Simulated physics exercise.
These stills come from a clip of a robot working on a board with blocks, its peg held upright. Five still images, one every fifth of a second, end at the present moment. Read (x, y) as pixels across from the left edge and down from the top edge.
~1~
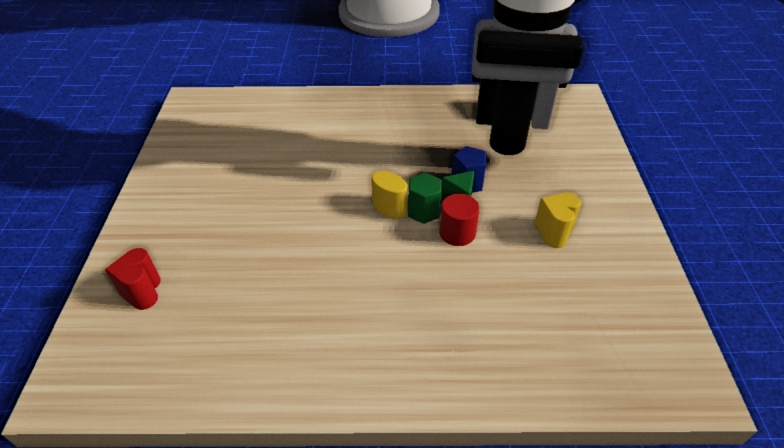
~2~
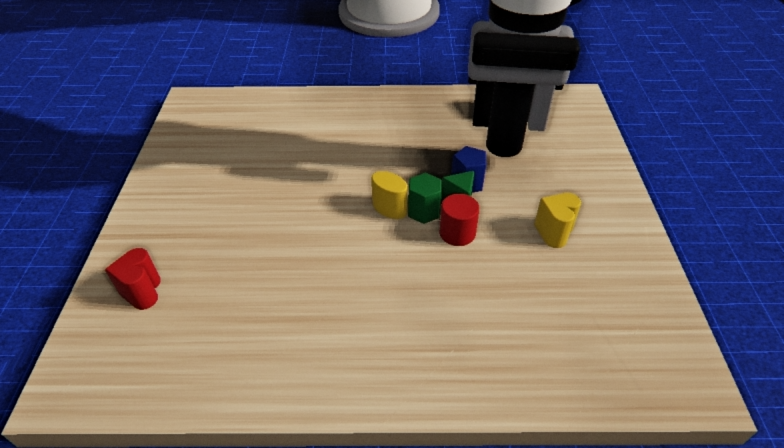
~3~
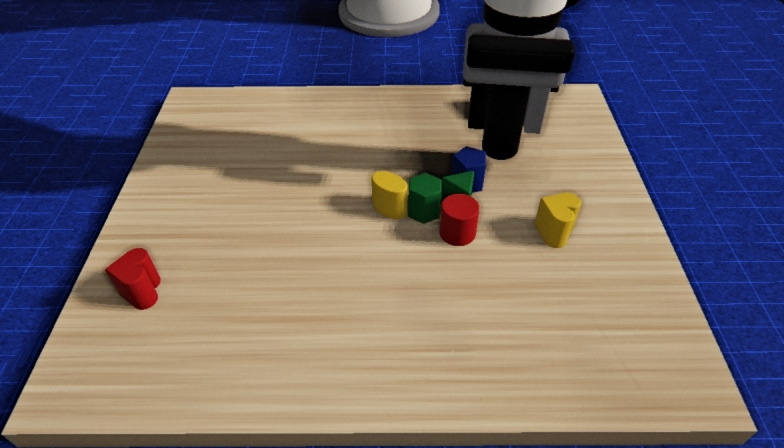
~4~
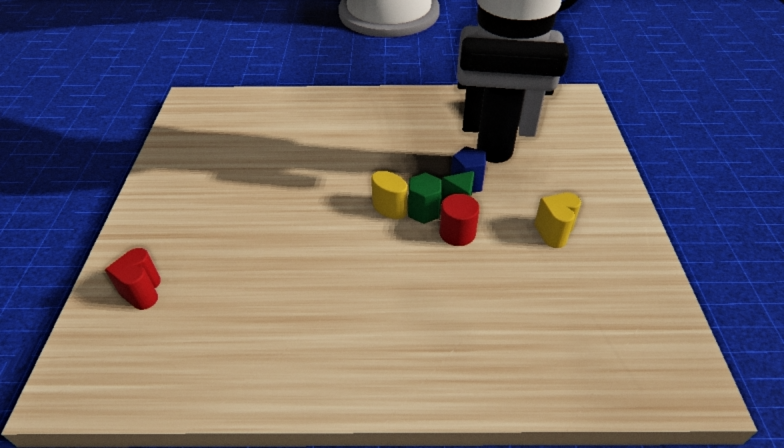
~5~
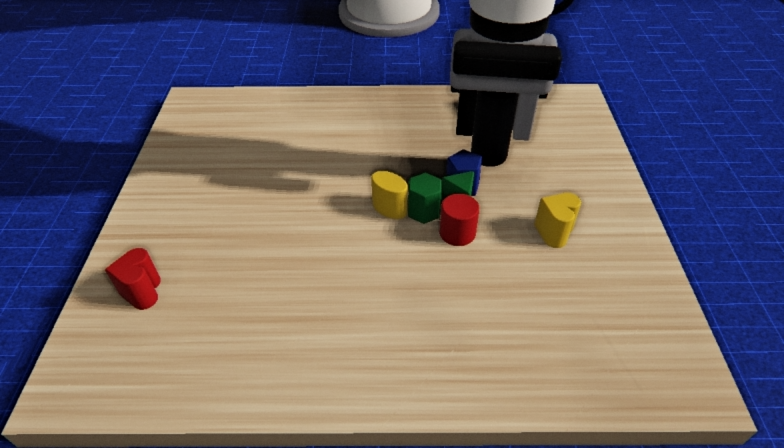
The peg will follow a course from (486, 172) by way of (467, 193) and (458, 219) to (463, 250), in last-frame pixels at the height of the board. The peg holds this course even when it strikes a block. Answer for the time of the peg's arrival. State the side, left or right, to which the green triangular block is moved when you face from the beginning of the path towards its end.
My prediction: Leftwards.
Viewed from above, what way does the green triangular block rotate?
It goes anticlockwise.
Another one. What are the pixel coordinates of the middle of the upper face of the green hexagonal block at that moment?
The middle of its top is at (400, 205).
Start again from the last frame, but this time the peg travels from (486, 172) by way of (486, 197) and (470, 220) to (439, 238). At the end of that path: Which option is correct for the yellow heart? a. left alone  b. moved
The correct letter is a.
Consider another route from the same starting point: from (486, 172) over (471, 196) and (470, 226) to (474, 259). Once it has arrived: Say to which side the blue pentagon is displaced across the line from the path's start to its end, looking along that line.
Over to the right.
On the path given first. One third of the way, peg at (468, 178); green hexagonal block at (417, 193), turned 25° clockwise; red round block at (457, 225); green triangular block at (462, 203), turned 15° anticlockwise; blue pentagon at (447, 185), turned 10° anticlockwise.
Two thirds of the way, peg at (460, 204); green hexagonal block at (399, 205), turned 55° clockwise; red round block at (458, 235); green triangular block at (472, 215); blue pentagon at (433, 209), turned 20° clockwise.
At the end, peg at (465, 235); green hexagonal block at (398, 207), turned 70° clockwise; red round block at (463, 254); green triangular block at (496, 238), turned 25° anticlockwise; blue pentagon at (427, 222), turned 50° clockwise.
